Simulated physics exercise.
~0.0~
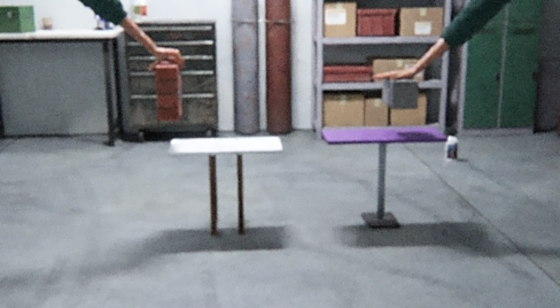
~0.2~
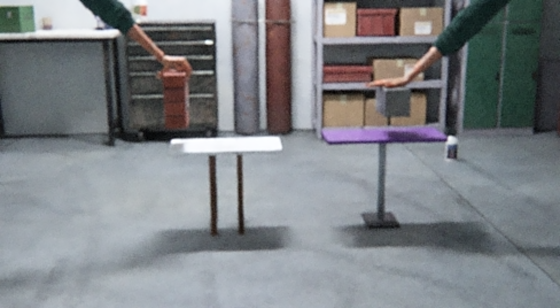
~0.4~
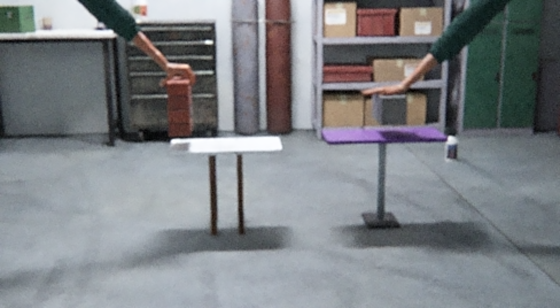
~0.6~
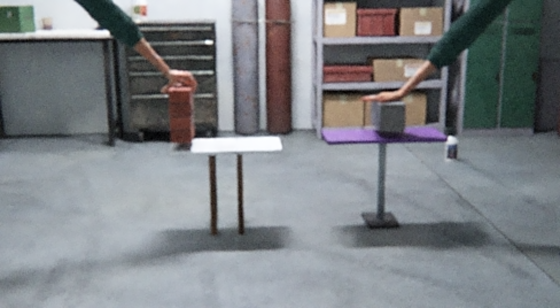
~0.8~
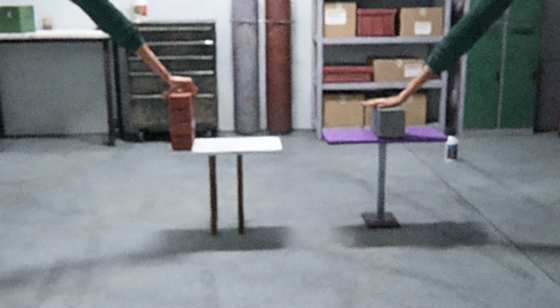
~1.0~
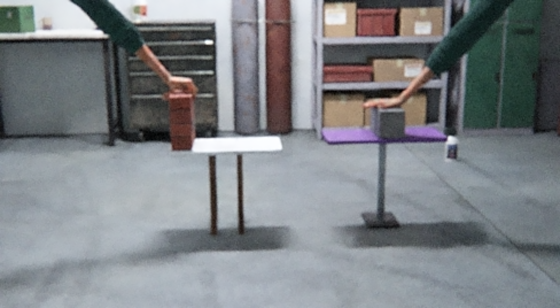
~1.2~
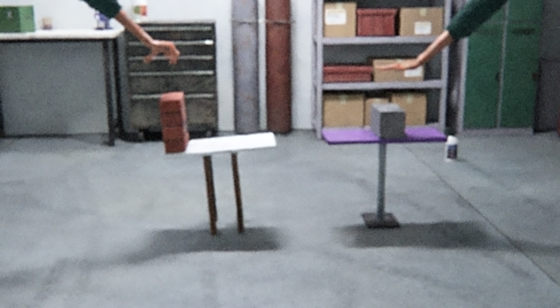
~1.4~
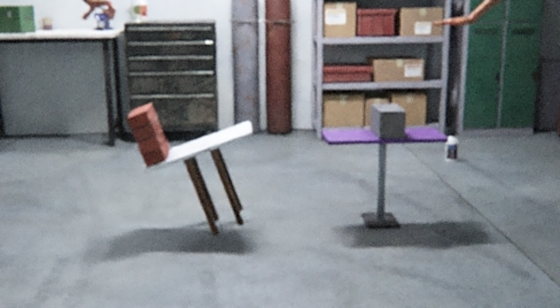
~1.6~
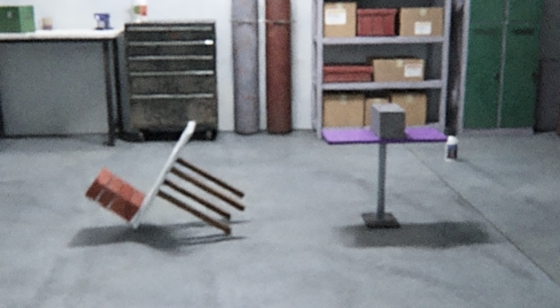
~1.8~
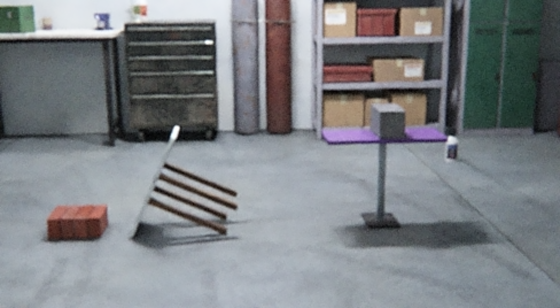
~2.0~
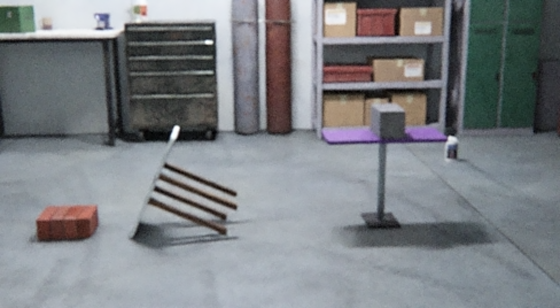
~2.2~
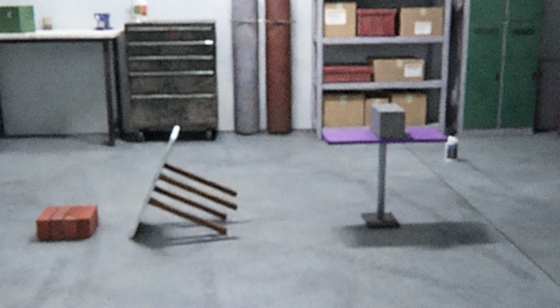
Two hands lower a stack of red bricks onto the left end of a white trestle and a grey block onto a purple stand, then let go; the trestle tips left, spilling the bricks to the floor and resting on its side, while the purple stand stays upright with its block.
